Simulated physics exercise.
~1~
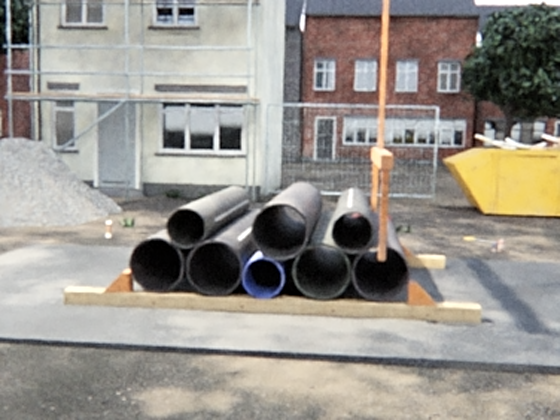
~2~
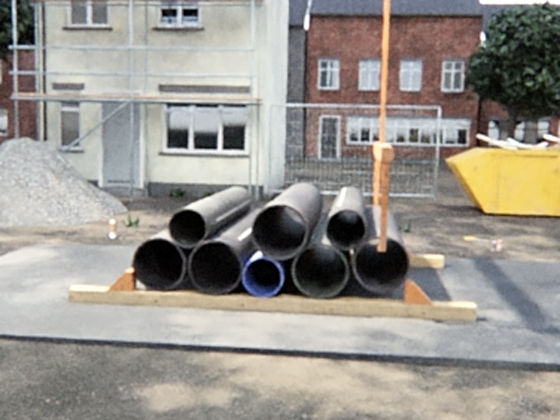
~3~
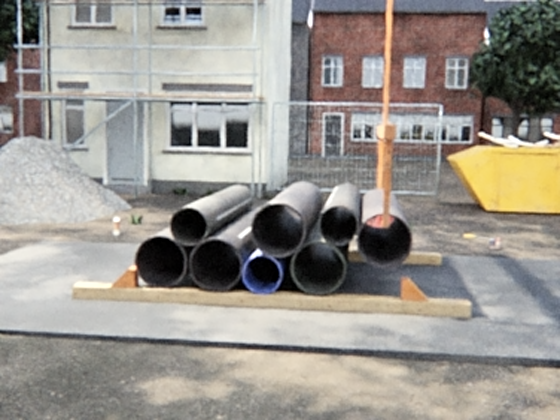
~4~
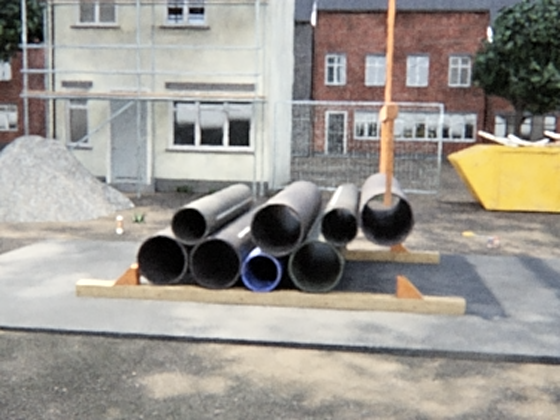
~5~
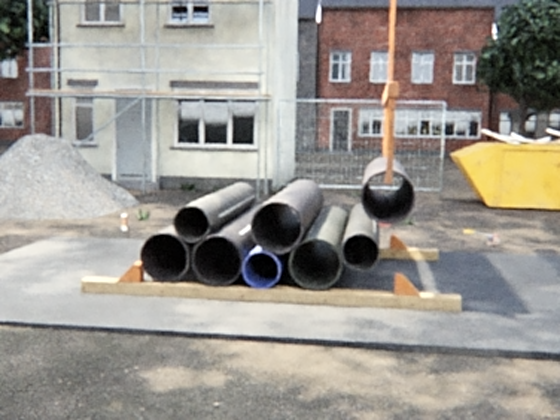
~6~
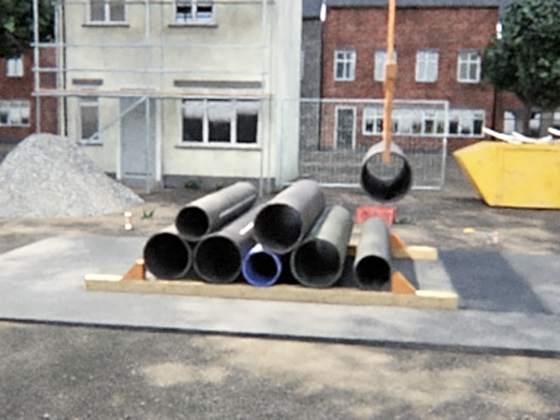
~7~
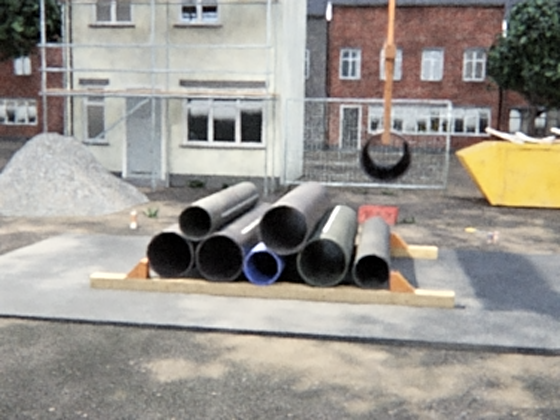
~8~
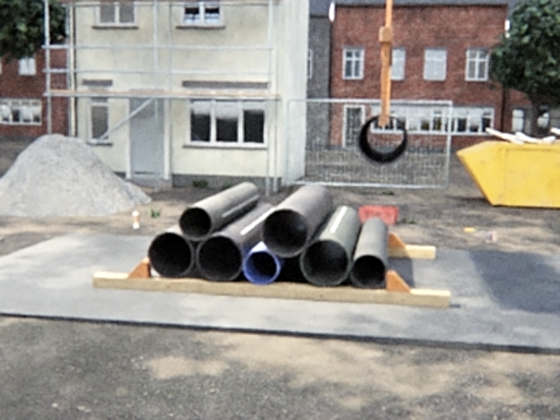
Building site, orange beam lifting the right-hand pipe off a stack, a neighbouring pipe rolling down right, the blue one staying put.
